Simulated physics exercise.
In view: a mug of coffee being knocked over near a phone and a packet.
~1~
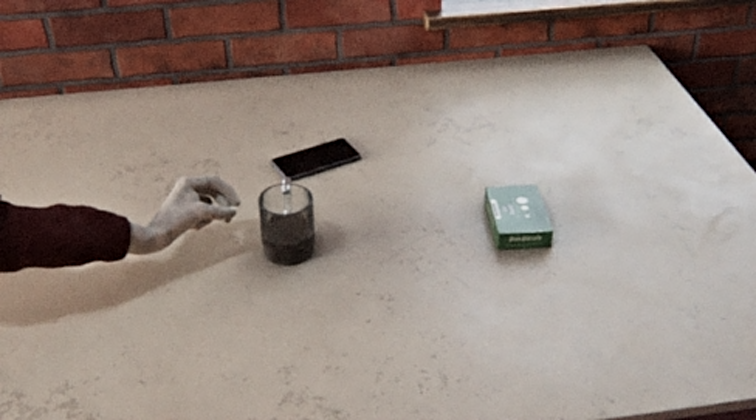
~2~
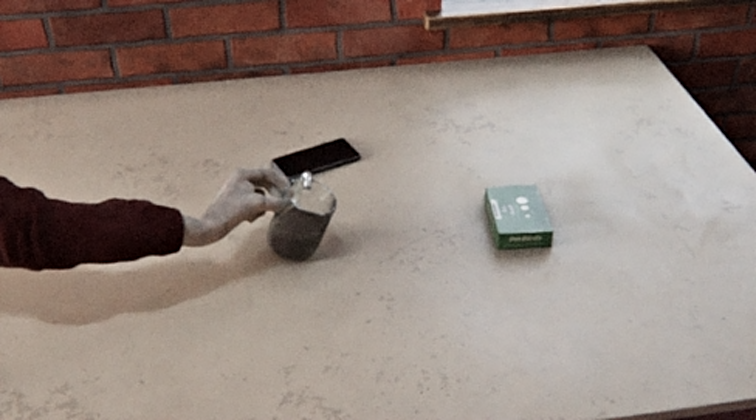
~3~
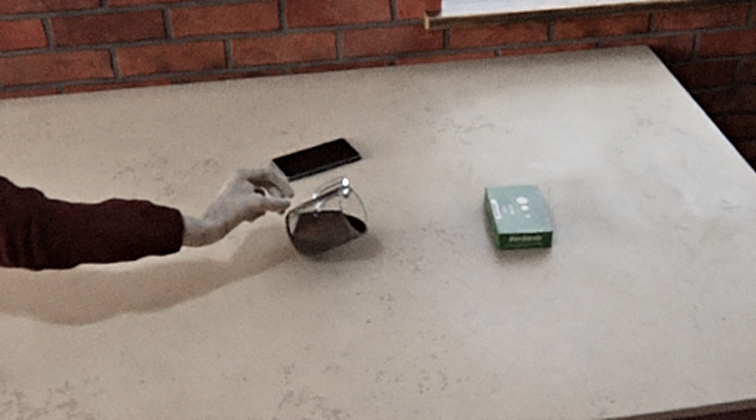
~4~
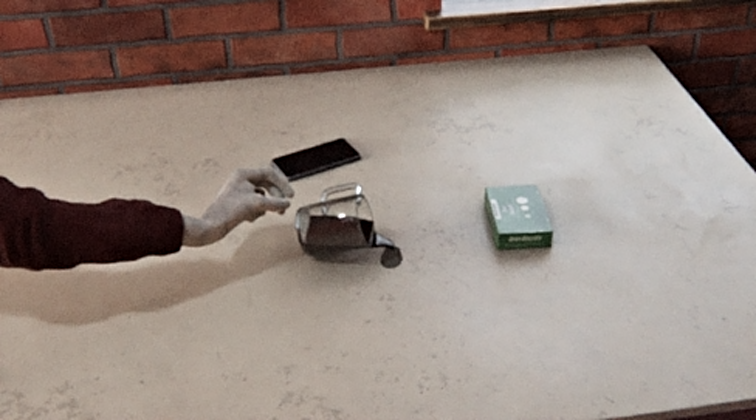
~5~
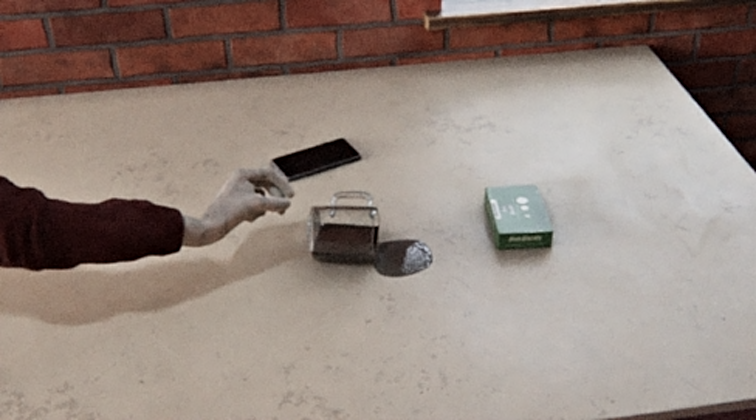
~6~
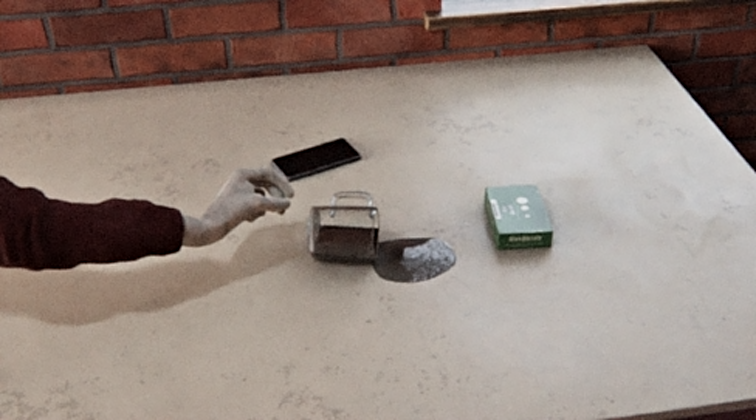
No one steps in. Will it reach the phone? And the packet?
The phone stays dry and the packet gets wet.
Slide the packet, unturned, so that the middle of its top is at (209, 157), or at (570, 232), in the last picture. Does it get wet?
At the first place it escapes, at the second it gets wet.
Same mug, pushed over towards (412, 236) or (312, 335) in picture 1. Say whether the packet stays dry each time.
In the first try it gets wet; in the second it remains untouched.
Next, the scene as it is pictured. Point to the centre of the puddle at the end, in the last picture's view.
Near (529, 271).
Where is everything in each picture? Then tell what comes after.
It stands upright; mug (287, 223) about a third full; phone (316, 157); packet (519, 208), in the first picture.
Pushed off balance; mug (302, 218) tipped 20°, in the second picture.
It is falling; mug (328, 221) tipped 60°; packet (519, 208), in the third picture.
It is falling; mug (338, 226) tipped 70°; phone (316, 157), in the fourth picture.
It is down; mug (347, 233) tipped 85°; a puddle starts at (401, 258), in the fifth picture.
It is down; mug (347, 233) tipped 85°; a puddle starts at (409, 259); phone (316, 157); packet (519, 208), in the sixth picture.
Shortly, the puddle covers about as much as a plate; the phone is still dry; the packet is soaking at its edge.
Then, the puddle covers about as much as a tray; the phone is still dry; the packet is soaking at its edge.
At the finish, the puddle covers about as much as a tray; the phone is still dry; the packet is soaking at its edge.
